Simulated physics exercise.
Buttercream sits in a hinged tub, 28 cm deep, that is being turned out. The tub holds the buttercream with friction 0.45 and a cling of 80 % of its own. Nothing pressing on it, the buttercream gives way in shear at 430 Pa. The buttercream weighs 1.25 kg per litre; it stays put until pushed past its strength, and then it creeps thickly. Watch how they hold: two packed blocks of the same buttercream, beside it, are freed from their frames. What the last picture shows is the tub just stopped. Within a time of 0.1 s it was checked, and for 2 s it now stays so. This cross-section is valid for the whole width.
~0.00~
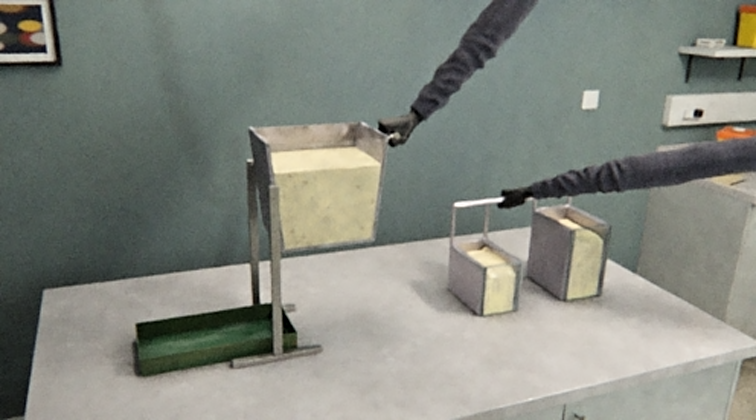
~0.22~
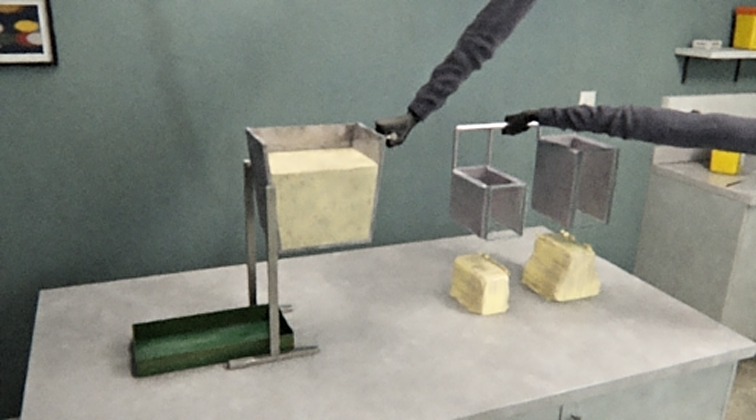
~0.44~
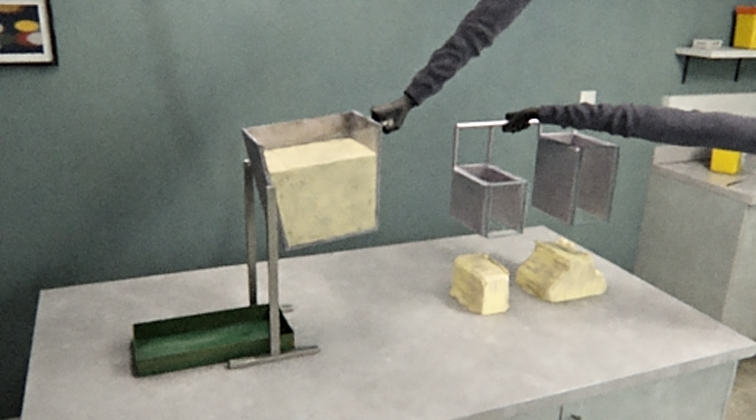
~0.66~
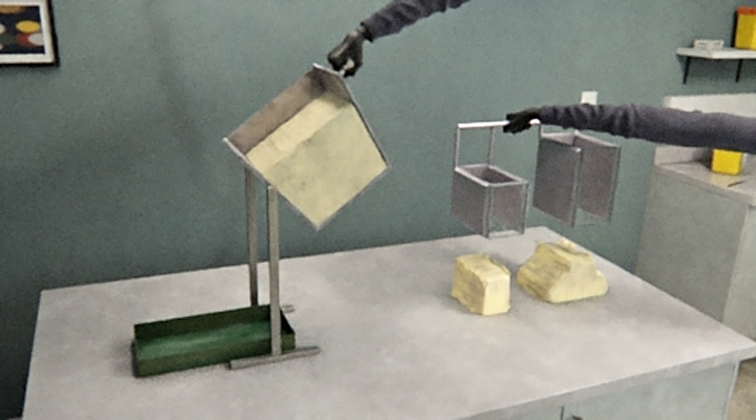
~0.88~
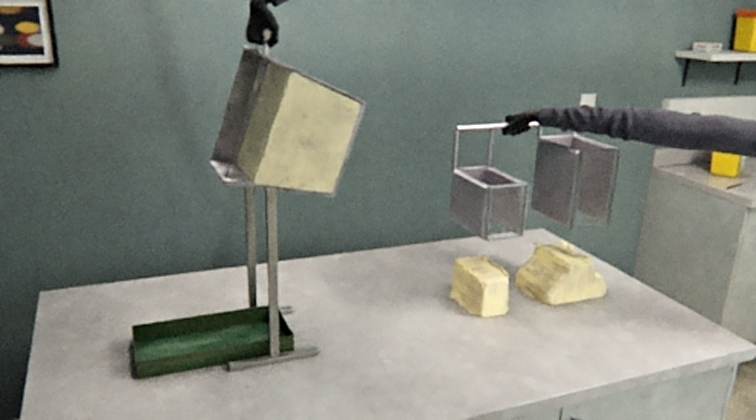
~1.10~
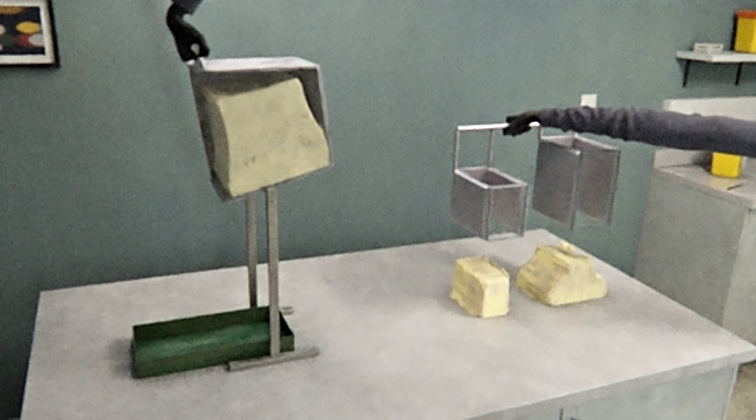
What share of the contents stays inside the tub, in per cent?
About 0 per cent.
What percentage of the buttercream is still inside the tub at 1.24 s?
Near 70 %.
After 1.24 s, the tub is at 98 degrees and holds 70 %.
After 1.41 s, the tub is at 98 degrees and holds 37 %.
After 1.58 s, the tub is at 98 degrees and holds 30 %.
After 1.75 s, the tub is at 98 degrees and holds 26 %.
After 3.10 s, at the end, the tub is at 98 degrees and holds 0 %.
